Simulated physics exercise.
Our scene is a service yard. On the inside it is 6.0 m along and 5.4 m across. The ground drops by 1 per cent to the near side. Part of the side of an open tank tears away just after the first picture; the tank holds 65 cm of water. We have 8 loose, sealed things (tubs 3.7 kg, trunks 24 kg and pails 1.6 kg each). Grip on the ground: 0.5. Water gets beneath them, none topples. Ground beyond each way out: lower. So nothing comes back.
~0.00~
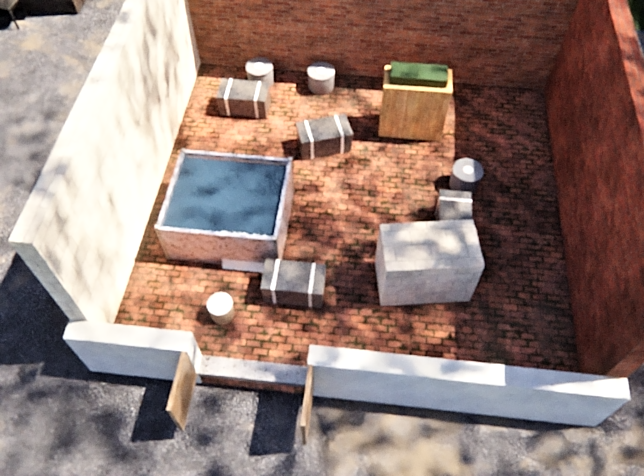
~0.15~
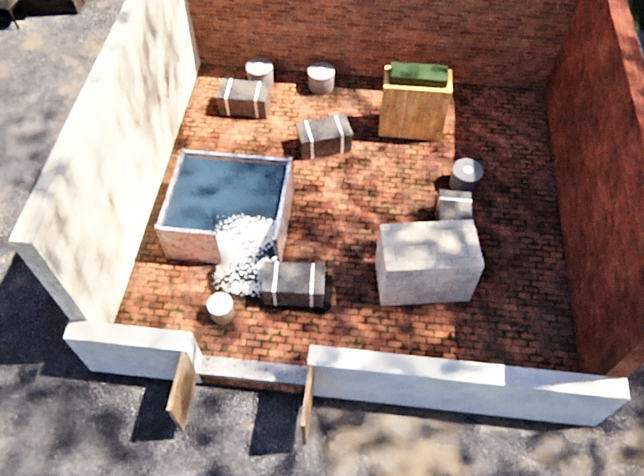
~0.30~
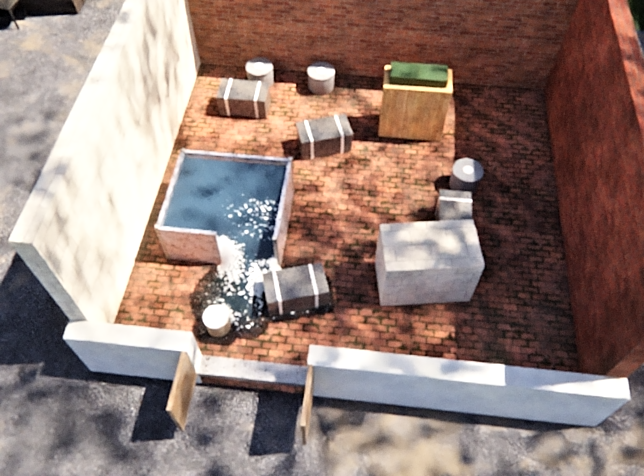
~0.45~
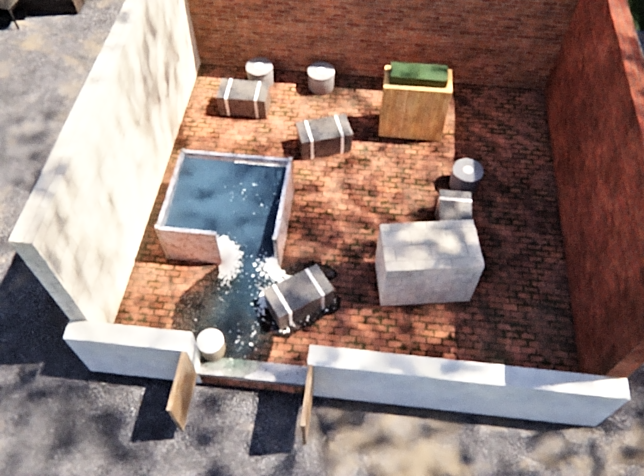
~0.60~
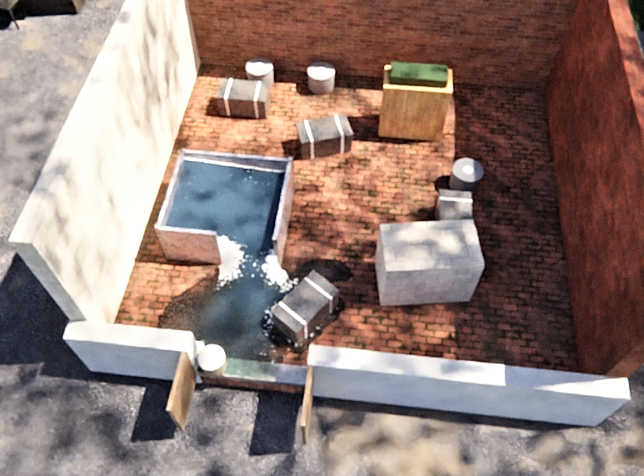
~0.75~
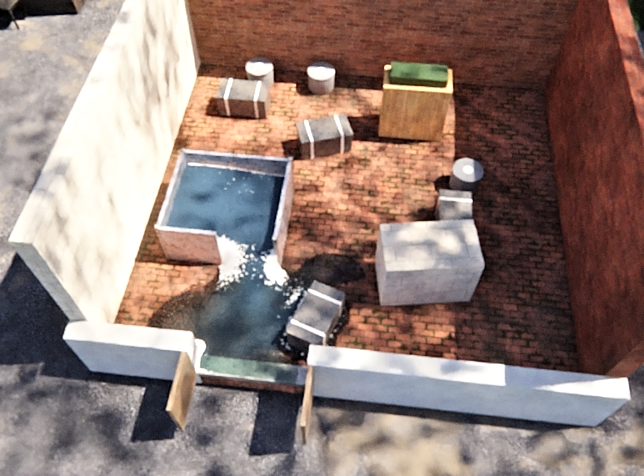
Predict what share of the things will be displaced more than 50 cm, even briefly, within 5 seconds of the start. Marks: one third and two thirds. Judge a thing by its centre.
My guess is the low band, short of a third.
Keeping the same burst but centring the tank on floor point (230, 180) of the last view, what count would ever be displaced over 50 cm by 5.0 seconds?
The answer would then be 2.
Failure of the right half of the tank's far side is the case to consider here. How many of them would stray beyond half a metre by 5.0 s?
4.
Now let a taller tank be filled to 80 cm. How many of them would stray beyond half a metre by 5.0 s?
The answer would then be 2.
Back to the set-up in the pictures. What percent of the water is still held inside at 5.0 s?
48 %.
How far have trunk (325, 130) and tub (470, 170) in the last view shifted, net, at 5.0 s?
Taking them in turn, I get 0 cm for the first and 0 cm for the second.
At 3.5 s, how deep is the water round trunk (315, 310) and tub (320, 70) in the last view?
Depth approx. 3 cm / 0 cm.
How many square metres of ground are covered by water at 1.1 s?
Flooded: Near 5.5 m2.
After 1.1 s 2 of 8 are over 50 cm from their spots; 0 afloat.
After 2.2 s 2 of 8 are over 50 cm from their spots; 0 afloat.
After 3.5 s 2 of 8 are over 50 cm from their spots; 0 afloat.
After 5.0 s 2 of 8 are over 50 cm from their spots, and 2 have been at some point; 0 afloat.
